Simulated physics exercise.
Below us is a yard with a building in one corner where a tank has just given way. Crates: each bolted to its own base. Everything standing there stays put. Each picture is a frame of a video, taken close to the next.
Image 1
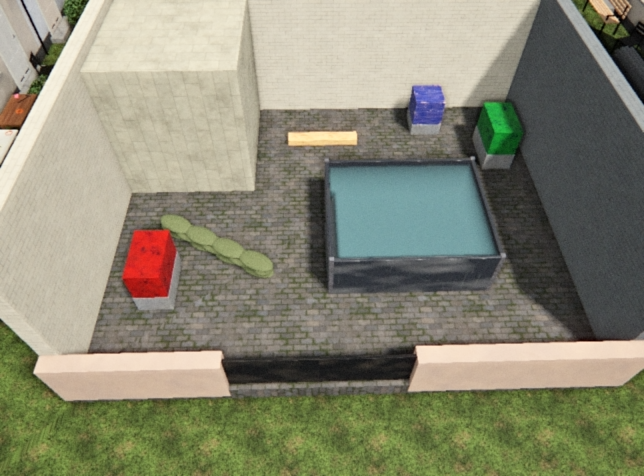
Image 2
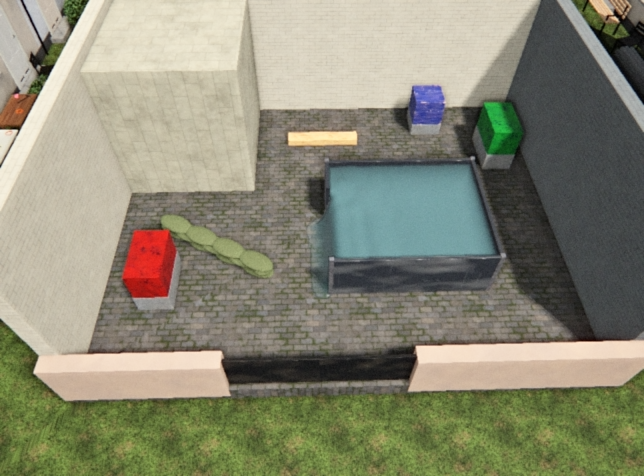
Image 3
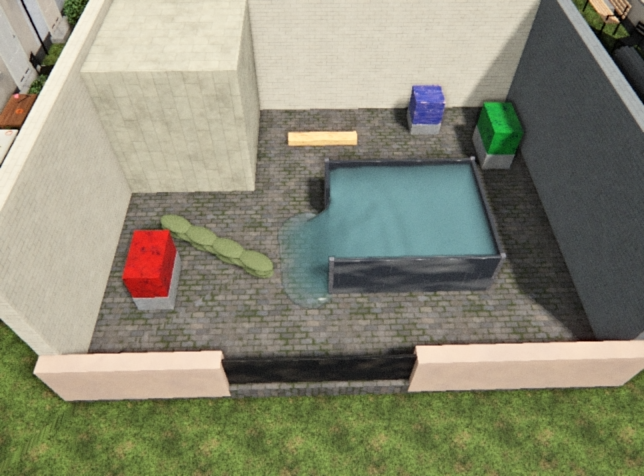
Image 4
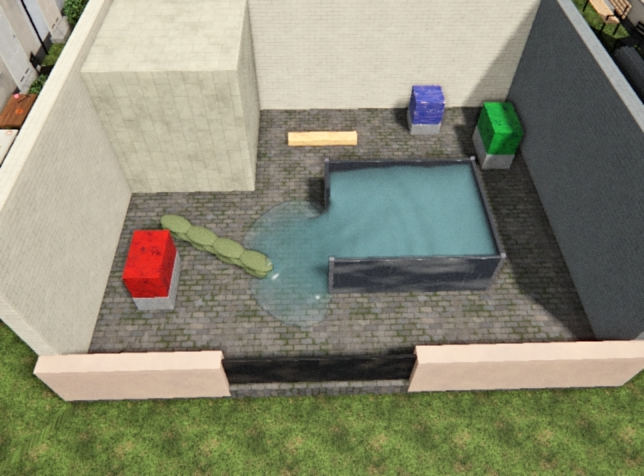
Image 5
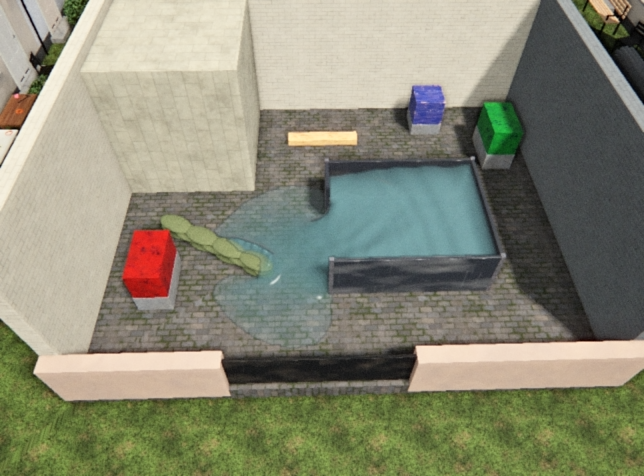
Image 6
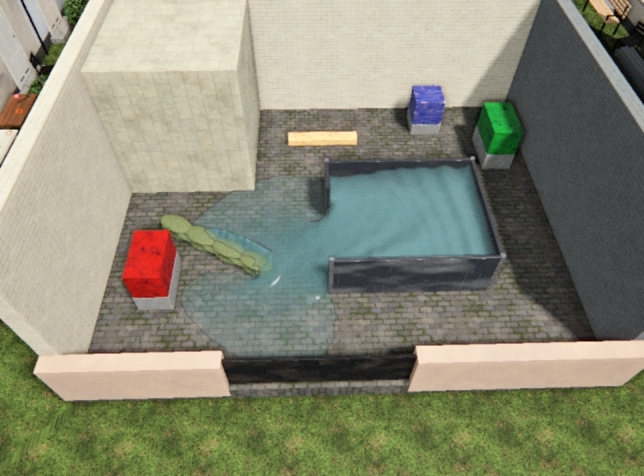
Water pouring from the open left side of a dark-walled tank, spreading across a paved walled yard and around a low green hedge.
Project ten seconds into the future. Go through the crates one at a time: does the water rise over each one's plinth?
One at a time: The red crate - water gets over; the blue crate - water stays below; the green crate - water stays below.
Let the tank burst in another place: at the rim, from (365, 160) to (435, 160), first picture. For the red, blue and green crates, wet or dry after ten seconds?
The red crate stays untouched; the blue crate gets drenched; the green crate stays untouched.
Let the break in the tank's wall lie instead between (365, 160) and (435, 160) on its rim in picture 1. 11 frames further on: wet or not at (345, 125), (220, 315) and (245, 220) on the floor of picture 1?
Those three come out soaked, moisture-free and moisture-free, one after another.
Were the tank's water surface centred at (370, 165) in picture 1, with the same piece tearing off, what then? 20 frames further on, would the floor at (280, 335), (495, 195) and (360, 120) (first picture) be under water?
As listed: Under water, no water, covered.
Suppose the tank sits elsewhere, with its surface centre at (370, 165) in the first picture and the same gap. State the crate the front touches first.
First is the red crate.
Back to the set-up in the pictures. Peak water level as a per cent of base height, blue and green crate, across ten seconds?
The first reaches around 30 in a hundred, the second around 40.
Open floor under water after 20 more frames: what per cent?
Some 50 per cent.
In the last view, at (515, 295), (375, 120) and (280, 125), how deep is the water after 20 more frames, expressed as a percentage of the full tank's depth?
In that order: 0, 0 and 2 per cent.
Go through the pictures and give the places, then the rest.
In the first frame, the water tank at (407, 208) is whole and still.
In the second frame, the front is at (327, 296), out from the gap at (331, 246).
In the third frame, the front is at (294, 297), out from the gap at (331, 246).
In the fourth frame, the front is at (250, 236), out from the gap at (331, 247).
In the fifth frame, water pours out at (331, 247) and has run to (216, 234).
In the sixth frame, the front is at (194, 227), out from the gap at (331, 247).
A moment on, water covers 30 % of the floor; the red crate water round its plinth, the blue crate not reached, the green crate not reached.
Next, water covers 40 % of the floor; the red crate water round its plinth, the blue crate not reached, the green crate not reached.
Then, water covers 50 % of the floor; the red crate water round its plinth, the blue crate not reached, the green crate not reached.
Later, water covers 70 % of the floor; the red crate water round its plinth, the blue crate water round its plinth, the green crate water round its plinth.
In the end, water covers 95 % of the floor; the red crate was topped, the blue crate stayed above the water, the green crate stayed above the water.
